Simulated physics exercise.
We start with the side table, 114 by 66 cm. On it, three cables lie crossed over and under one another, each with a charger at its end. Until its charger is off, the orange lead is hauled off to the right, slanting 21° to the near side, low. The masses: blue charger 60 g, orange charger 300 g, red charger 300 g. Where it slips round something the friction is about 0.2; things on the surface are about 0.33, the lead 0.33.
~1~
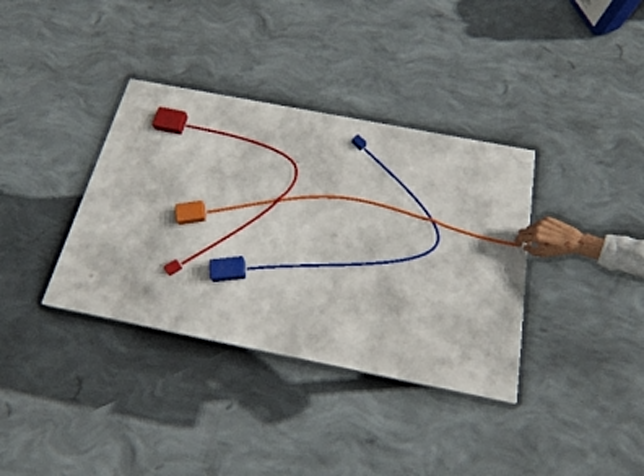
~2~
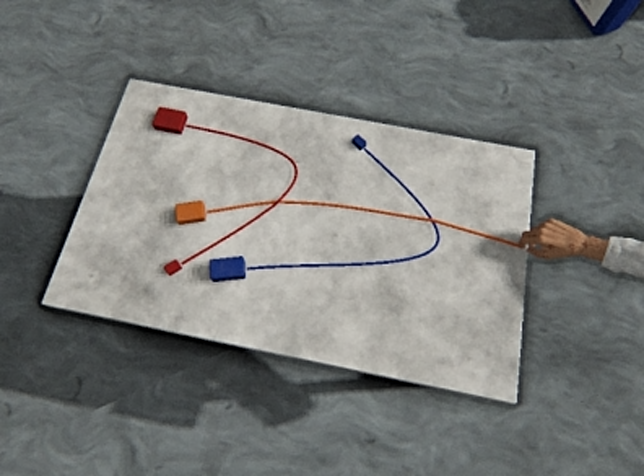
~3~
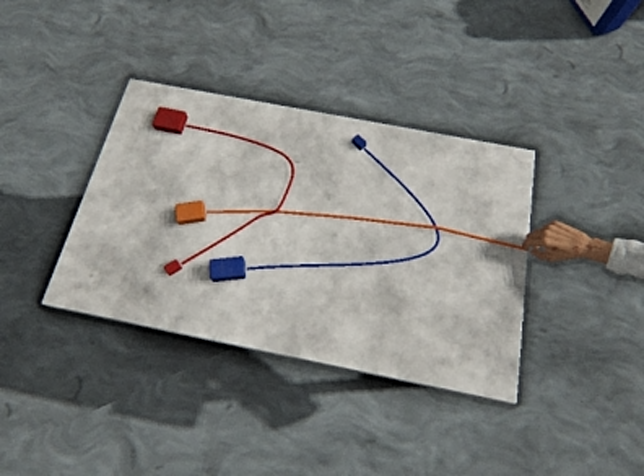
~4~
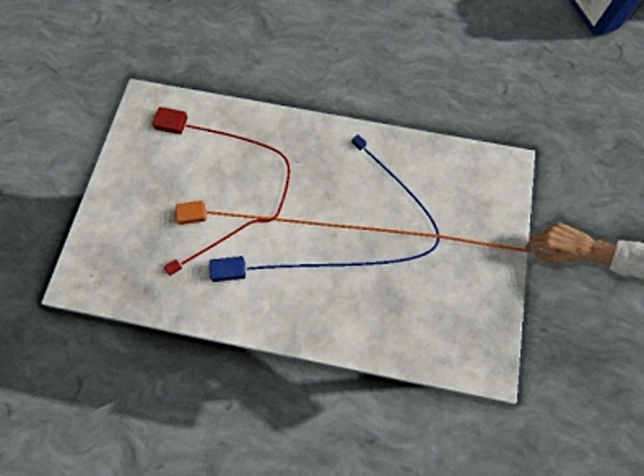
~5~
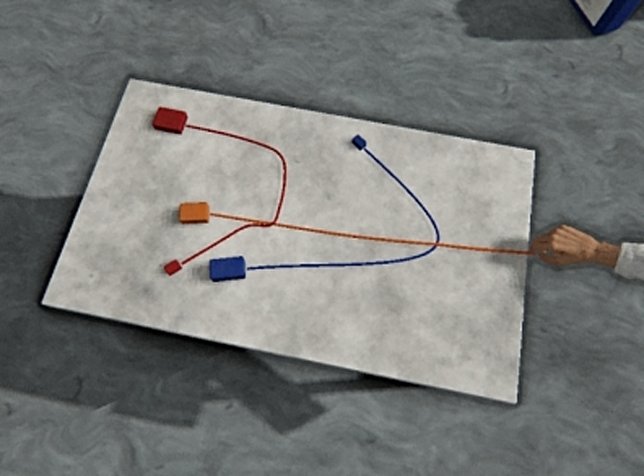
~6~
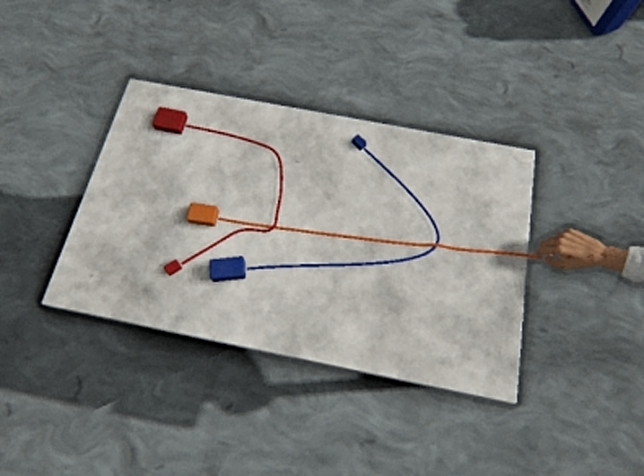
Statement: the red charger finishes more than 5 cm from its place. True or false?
True.
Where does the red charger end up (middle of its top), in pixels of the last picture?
Around (246, 154).
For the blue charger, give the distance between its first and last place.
Net displacement of the blue charger: 2 cm.
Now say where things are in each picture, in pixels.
The first picture shows red charger (169, 118); crossings (281, 197) red over orange, (428, 219) orange over blue; orange lead runs through (428, 219) (368, 202) (306, 197) (244, 206); grip (521, 246).
In the second picture, orange lead runs through (368, 210) (244, 206); grip (524, 248).
In the third picture, orange lead runs through (370, 220) (245, 212); grip (528, 250).
In the fourth picture, orange lead runs through (371, 229) (245, 216); grip (531, 251).
The fifth picture shows orange charger (193, 211); orange lead runs through (374, 239) (248, 220); grip (535, 254).
The sixth picture shows red charger (169, 118); orange lead runs through (445, 247) (382, 241) (318, 233) (256, 225); grip (542, 257).
Next, the orange lead's tail end at (313, 232); orange charger 28 cm off its start, red plug 9 cm off its start.
Then, the orange lead's tail end at (423, 248); red charger 8 cm off its start, orange charger 56 cm off its start, red plug 53 cm off its start.
After that, the orange lead's tail end at (529, 292); red charger 24 cm off its start at (245, 154), red plug 89 cm off its start at (536, 279), orange charger 82 cm off its start at (518, 285).
Later, the orange lead has left the top; red charger 24 cm off its start, orange charger over the edge, red plug on its side, 89 cm off its start.
At the end, the orange lead has left the top; red charger 24 cm off its start at (246, 154), orange charger over the edge, red plug on its side, 89 cm off its start at (530, 274), blue charger 2 cm off its start at (237, 268).
